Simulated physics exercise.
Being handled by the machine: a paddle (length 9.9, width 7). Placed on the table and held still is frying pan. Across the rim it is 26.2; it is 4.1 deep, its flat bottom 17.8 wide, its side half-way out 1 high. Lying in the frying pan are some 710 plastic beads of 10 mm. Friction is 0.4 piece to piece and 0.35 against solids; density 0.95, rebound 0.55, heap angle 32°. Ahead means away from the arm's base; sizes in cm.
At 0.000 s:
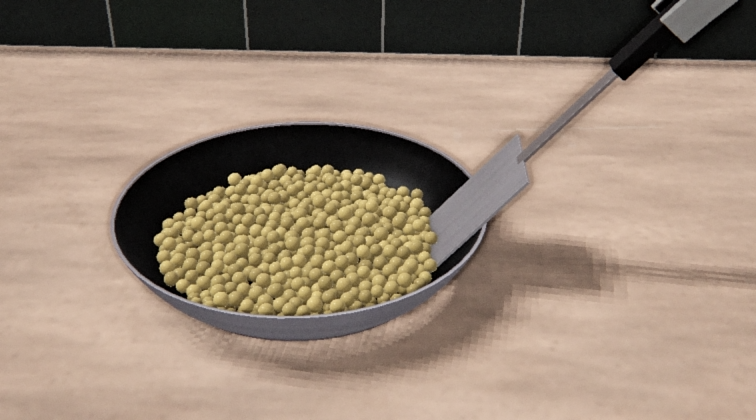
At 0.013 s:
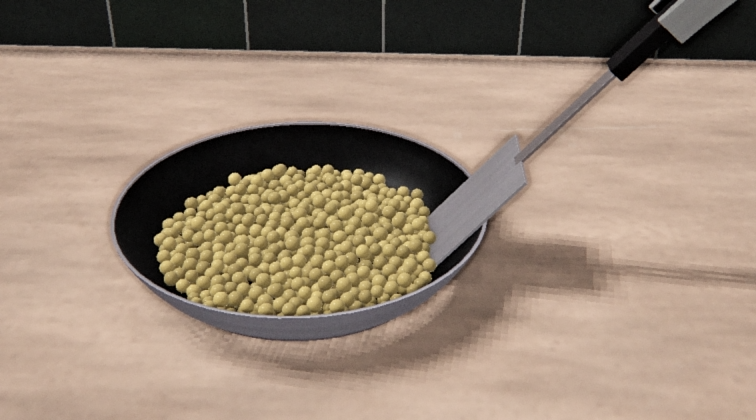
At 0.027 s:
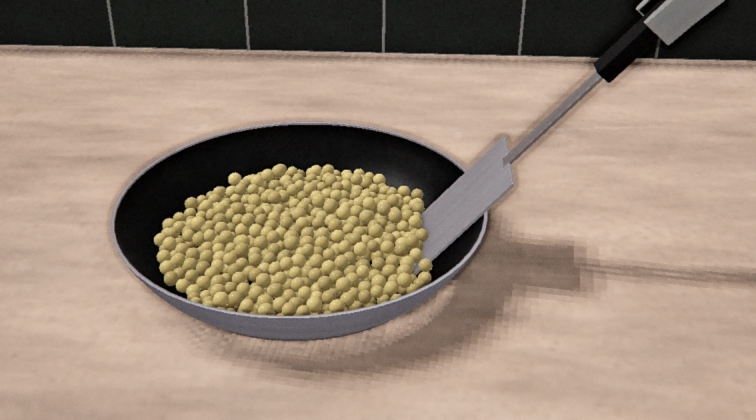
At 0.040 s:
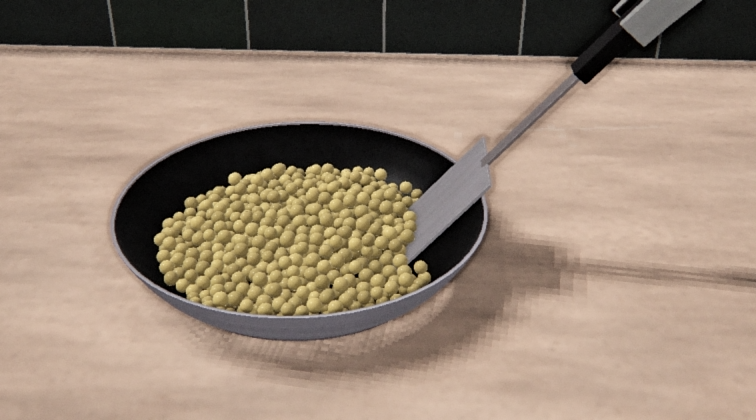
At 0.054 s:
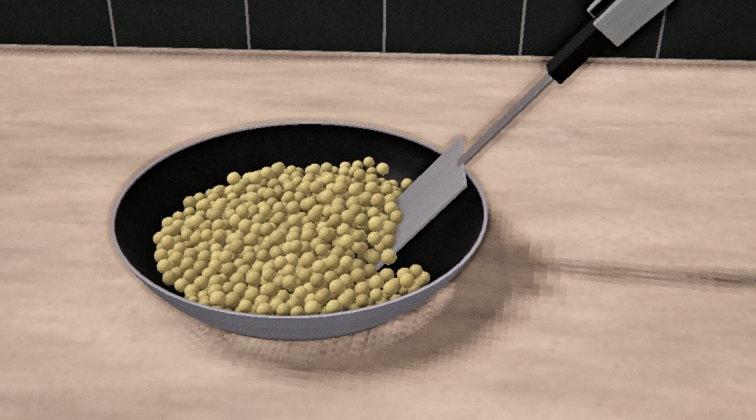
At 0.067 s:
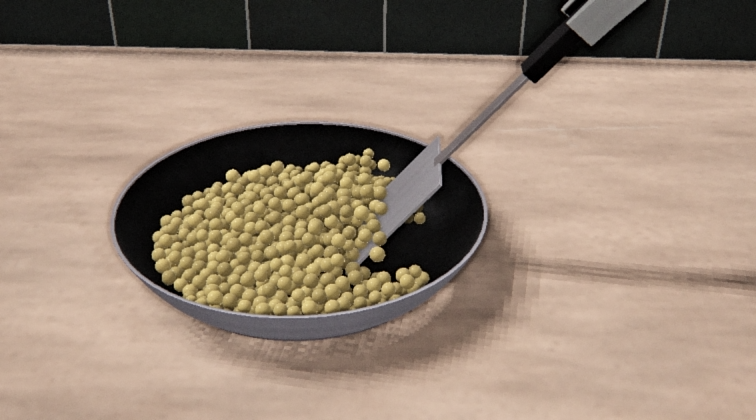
A pale, wood-toned tabletop with dark tiles behind it is seen from slightly above by a camera that stays still. A black-lined frying pan with a grey outside sits left of centre, holding a heap of yellowish-green beads, with a grey paddle on a machine's arm at its right side. The paddle slides leftward into the heap, pushing beads left and baring dark pan behind it.
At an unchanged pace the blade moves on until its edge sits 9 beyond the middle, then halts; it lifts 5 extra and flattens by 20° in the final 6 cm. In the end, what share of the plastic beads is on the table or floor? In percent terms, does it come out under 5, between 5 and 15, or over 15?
It comes out over 15 %.
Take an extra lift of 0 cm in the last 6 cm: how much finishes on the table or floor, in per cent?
It comes to around 5 percent.
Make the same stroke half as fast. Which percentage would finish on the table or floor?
10 per cent, roughly.
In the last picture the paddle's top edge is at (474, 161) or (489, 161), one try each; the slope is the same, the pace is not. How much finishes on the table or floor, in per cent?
Estimates: About 10 %, about 5 %.
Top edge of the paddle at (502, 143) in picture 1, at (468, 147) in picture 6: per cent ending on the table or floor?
My guess would be close to 5 per cent.
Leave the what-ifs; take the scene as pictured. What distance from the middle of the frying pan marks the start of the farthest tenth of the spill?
95 centimetres, give or take.
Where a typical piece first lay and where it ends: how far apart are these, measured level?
Distance: Near 3 cm.
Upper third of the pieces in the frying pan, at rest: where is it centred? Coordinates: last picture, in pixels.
Roughly (203, 226).
By 0.10 s, sloping 50°, highest piece 7 above the table; 714 in the frying pan.
By 0.13 s, sloping 45°, highest piece 9 above the table; 714 in the frying pan.
By 0.35 s, sloping 30°, highest piece 9 above the table; 574 in the frying pan, 108 on the table or floor, 32 on the blade or in flight.
By 1.40 s, sloping 30°, highest piece 4 above the table; 574 in the frying pan, 140 on the table or floor.
Final count, 574 in the frying pan, 140 on the table or floor. That is 20 % on the table or floor.
